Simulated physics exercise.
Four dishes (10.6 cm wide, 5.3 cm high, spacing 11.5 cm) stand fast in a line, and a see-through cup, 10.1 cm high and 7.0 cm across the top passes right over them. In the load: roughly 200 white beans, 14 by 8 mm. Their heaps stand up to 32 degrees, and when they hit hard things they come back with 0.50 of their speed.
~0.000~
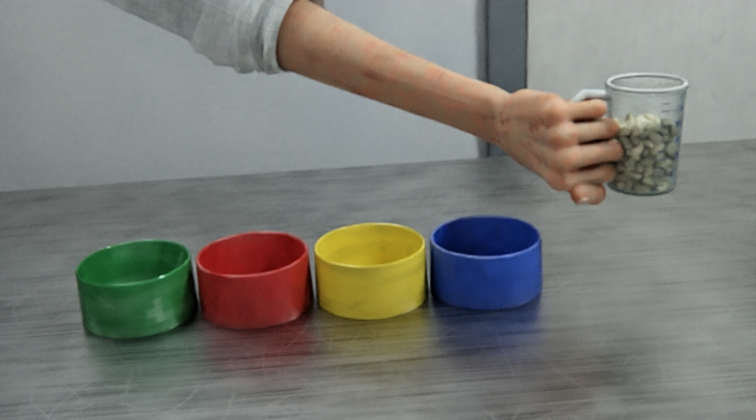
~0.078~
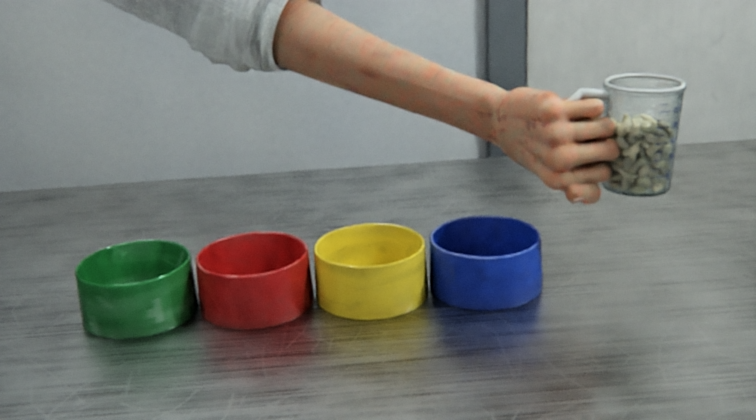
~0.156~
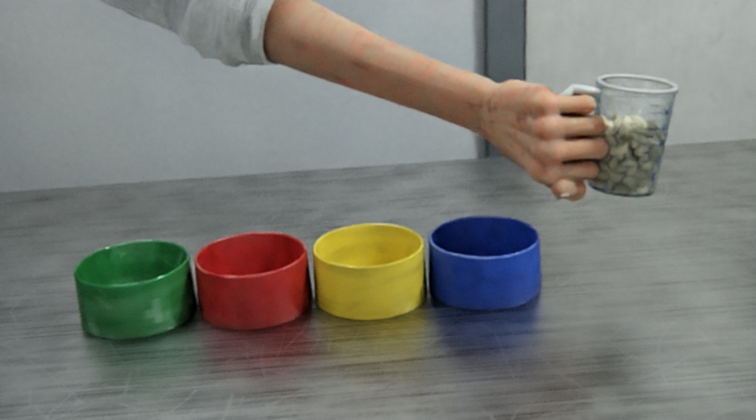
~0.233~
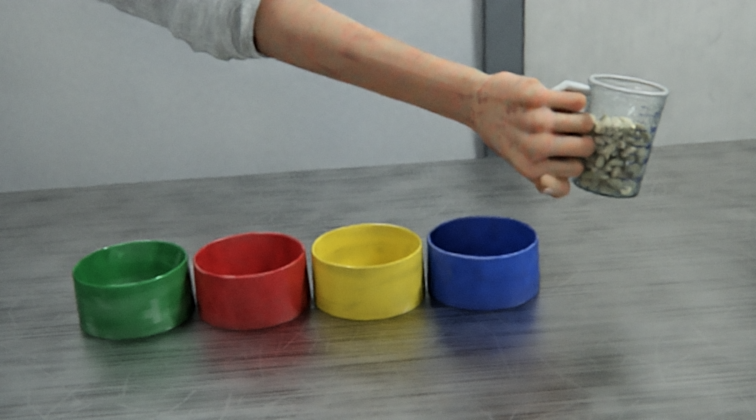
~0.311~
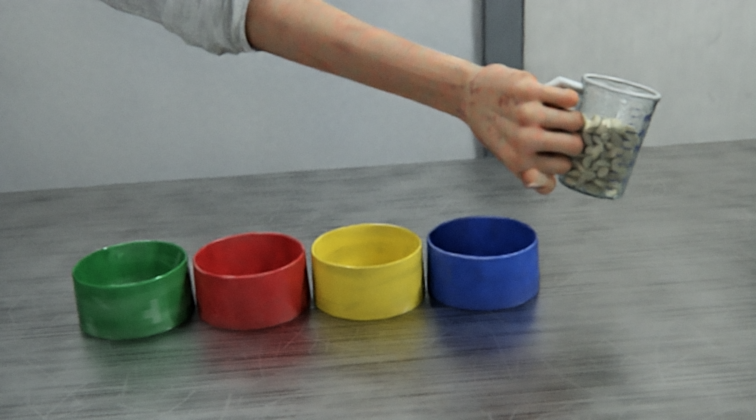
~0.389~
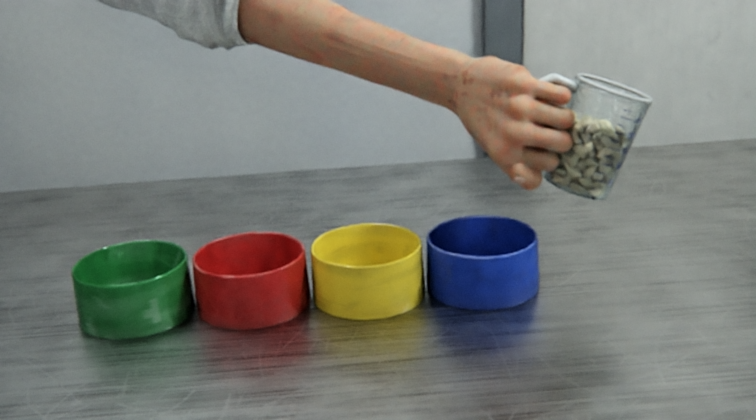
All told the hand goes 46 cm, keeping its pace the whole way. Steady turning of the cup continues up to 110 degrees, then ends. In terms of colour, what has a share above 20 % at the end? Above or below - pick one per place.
Red dish: Below; blue dish: Above; green dish: Below; yellow dish: Above; counter: Below.
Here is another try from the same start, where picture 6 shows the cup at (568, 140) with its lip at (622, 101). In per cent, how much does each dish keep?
Dish by dish: Red 70 per cent, blue 0 per cent, green 0 per cent, yellow 20 per cent.
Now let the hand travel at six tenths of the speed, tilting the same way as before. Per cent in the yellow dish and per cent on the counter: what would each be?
Yellow 0, counter 30.
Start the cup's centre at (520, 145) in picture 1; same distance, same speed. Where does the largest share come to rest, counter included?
Most of it lands at red.
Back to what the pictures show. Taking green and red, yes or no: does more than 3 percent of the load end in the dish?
As for green, not so, and as for red, correct.
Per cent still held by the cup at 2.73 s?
10 %.
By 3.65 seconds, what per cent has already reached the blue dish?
Close to 30 per cent at that point.
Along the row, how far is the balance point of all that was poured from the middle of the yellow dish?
Near 3 cm, shifted toward increasing x.
Then, at 1.79 s, tilt 103 degrees; cup holds 95 %, blue 5 %.
After 2.73 s, tilt 110 degrees; cup holds 10 %, blue 30 %, yellow 50 %.
After 3.65 s, tilt 110 degrees; cup holds 0 %, red 5 %, blue 30 %, yellow 55 %.
In the end, at 4.0 s, red 5 %, blue 30 %, green 0 %, yellow 55 %, counter 10 %.
